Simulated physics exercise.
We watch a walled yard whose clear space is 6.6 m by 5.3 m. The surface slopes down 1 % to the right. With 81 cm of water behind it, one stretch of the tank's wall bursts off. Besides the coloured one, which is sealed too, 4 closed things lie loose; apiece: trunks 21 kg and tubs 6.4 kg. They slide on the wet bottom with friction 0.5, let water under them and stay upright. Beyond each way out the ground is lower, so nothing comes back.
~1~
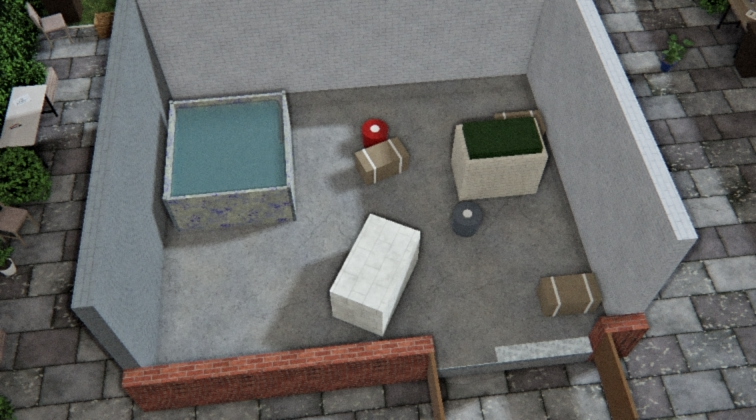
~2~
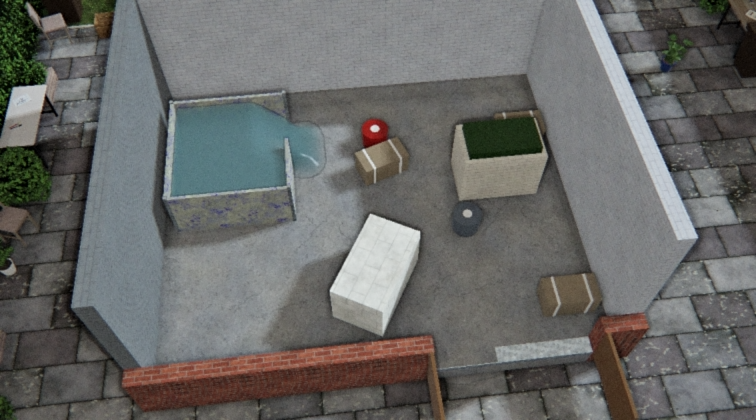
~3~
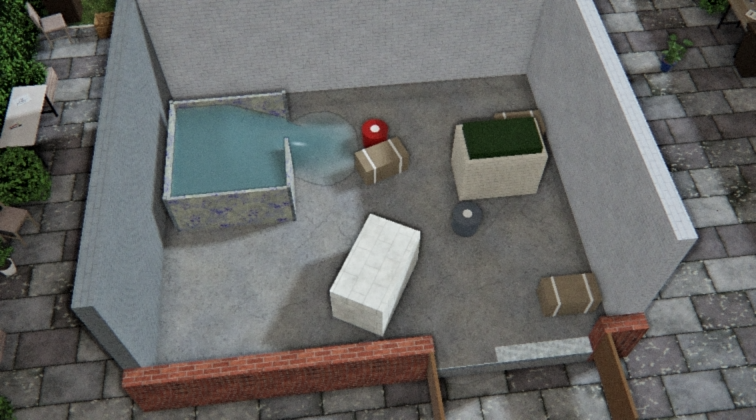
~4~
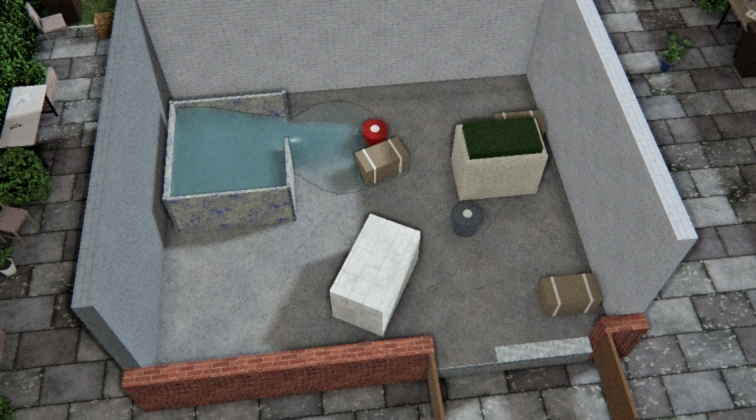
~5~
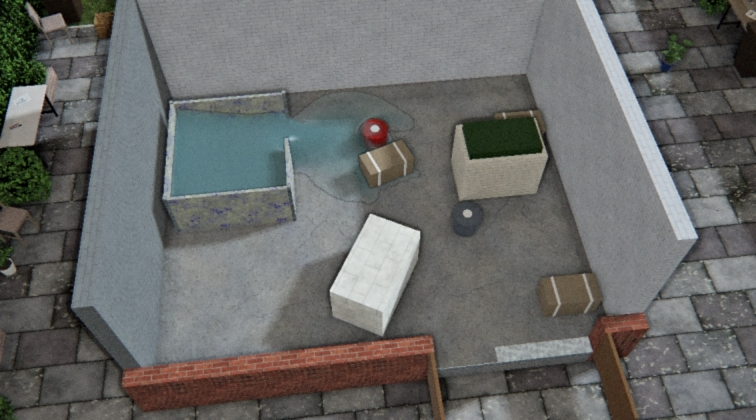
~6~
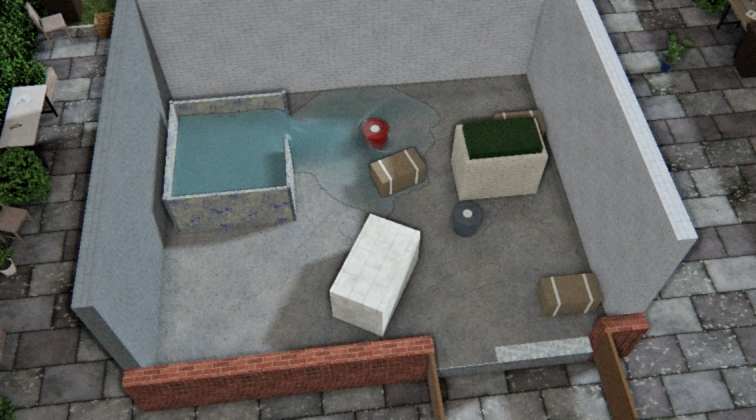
A raised tank of blue-green water stands at the upper left of a grey walled yard with a low red-brick front wall, seen from high above by a still camera. A red tub and a strapped brown trunk sit right of it, with a white block, a grass-topped planter, a grey tub and other trunks around. Part of the tank's right wall gives way, water spreads rightward around the red tub, and the nearby trunk shifts slightly right.
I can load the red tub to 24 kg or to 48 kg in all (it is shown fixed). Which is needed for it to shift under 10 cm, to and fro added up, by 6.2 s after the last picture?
For it, neither load is enough.
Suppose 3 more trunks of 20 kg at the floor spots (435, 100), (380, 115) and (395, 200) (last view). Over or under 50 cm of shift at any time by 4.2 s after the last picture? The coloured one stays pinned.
In that order: More, over, over.
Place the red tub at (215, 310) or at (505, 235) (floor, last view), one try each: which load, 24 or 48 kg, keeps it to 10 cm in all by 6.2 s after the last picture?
In that order: Either load holds; the smaller is enough.
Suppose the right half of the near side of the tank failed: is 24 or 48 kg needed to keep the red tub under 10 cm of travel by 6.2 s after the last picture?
In that case the smaller load will do.
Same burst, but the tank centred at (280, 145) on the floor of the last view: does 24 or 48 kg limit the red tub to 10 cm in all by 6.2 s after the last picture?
In that case only the higher weight holds it.
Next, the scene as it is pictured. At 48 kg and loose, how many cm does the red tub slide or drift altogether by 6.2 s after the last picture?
Some 150 cm in all.
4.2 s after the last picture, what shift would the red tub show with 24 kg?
Roughly 300 cm.
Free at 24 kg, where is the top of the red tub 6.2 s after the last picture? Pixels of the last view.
Near (534, 110).
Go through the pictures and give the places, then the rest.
The red tub at (375, 129), on the bottom; 3.3 m2 under water; 0 of 5 have shifted, in the first frame.
The red tub at (375, 129), on the bottom; water covers 4.0 m2; 0 of 5 have shifted, in the second frame.
The red tub at (375, 129), on the bottom; water covers 4.9 m2; 0 of 5 have shifted, in the third frame.
The red tub at (375, 129), on the bottom; 5.9 m2 under water; 0 of 5 have shifted, in the fourth frame.
The red tub at (375, 129), on the bottom; water covers 7.0 m2; 1 of 5 have shifted, in the fifth frame.
The red tub at (375, 129) rests on the ground; water covers 8.5 m2; 1 of 5 have shifted, in the sixth frame.
Then, 0.6 s after the last picture the red tub would be 176 cm from its start with 24 kg and 90 cm from its start with 48 kg; 11 cm of water round it then.
Then, 2.3 s after the last picture the red tub would be 283 cm from its start with 24 kg and 171 cm from its start with 48 kg; 15 cm of water round it then.
Then, 4.2 s after the last picture the red tub would be 283 cm from its start with 24 kg and 171 cm from its start with 48 kg; 19 cm of water round it then.
Then, 6.2 s after the last picture the red tub would be 283 cm from its start with 24 kg and 171 cm from its start with 48 kg; 14 cm of water round it then.
